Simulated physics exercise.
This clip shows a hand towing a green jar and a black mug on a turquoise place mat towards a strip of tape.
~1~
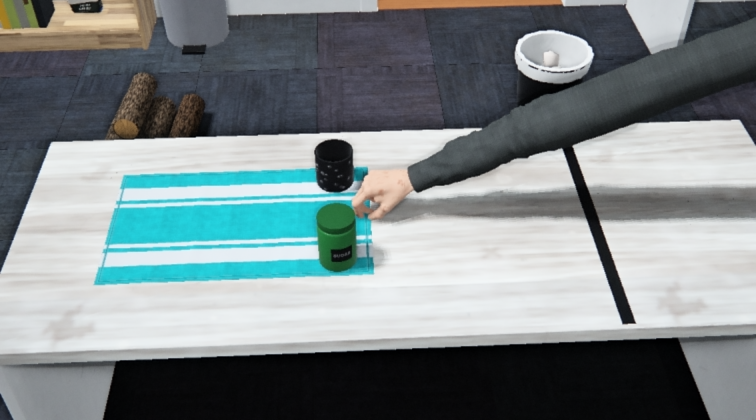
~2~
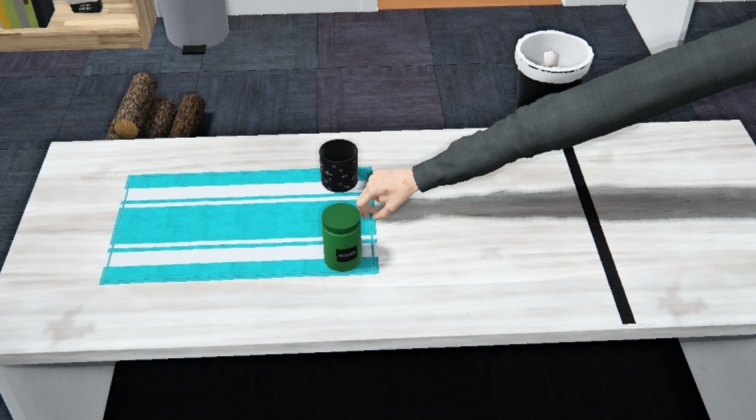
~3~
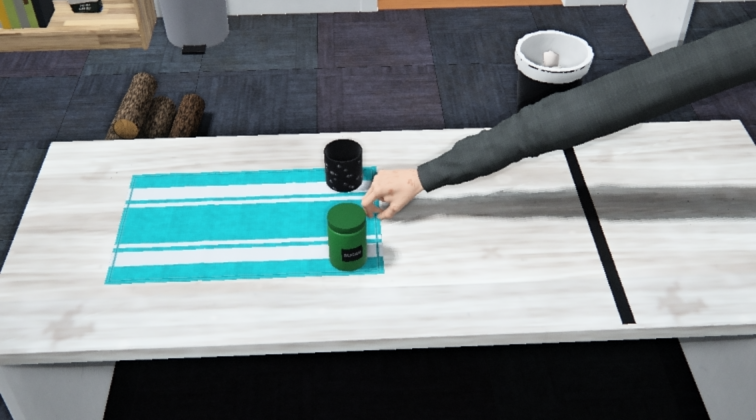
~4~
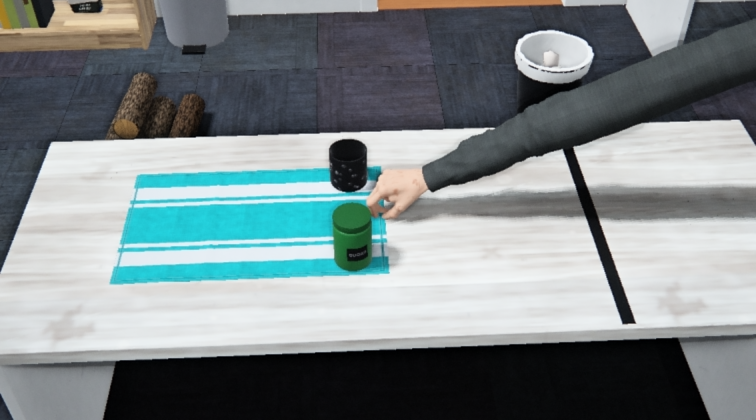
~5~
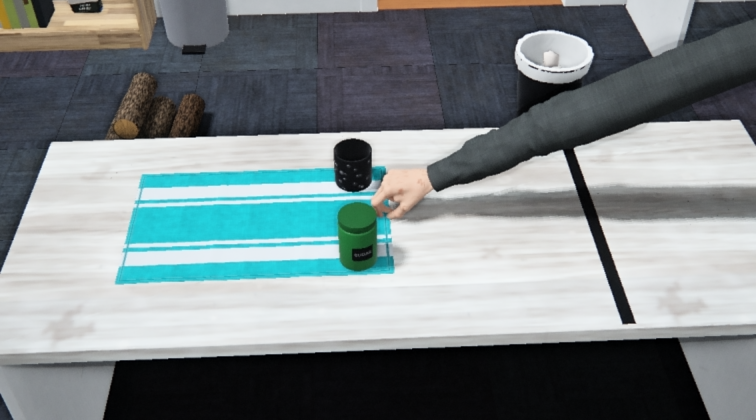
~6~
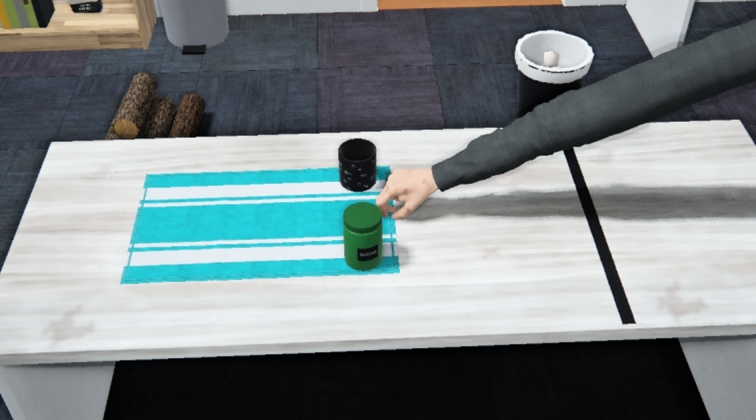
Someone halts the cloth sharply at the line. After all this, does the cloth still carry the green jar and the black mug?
It turns out the green jar is still carried, the black mug is still carried.
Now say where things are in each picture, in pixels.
In the first frame, place mat end (374, 275); green jar (336, 216); black mug (334, 150); tape (623, 304).
In the second frame, place mat end (379, 274), far hem (99, 285); black mug (338, 150).
In the third frame, place mat end (384, 274); green jar (346, 215).
In the fourth frame, place mat end (389, 274), far hem (110, 285); black mug (348, 150).
In the fifth frame, place mat end (394, 274); green jar (357, 215).
In the sixth frame, place mat end (400, 274), far hem (120, 284); green jar (362, 215); black mug (357, 150); tape (623, 304).
Then, 1.99 s past the final frame, hem at the tape; green jar on the cloth near (568, 229); black mug on the cloth near (542, 159).
Then, 2.10 s past the final frame, hem at the tape; green jar on the cloth near (571, 229); black mug on the cloth near (545, 159).
When it is over, hem at the tape; green jar on the cloth near (571, 229); black mug on the cloth near (545, 159). The green jar remains aboard and the black mug keeps its seat.
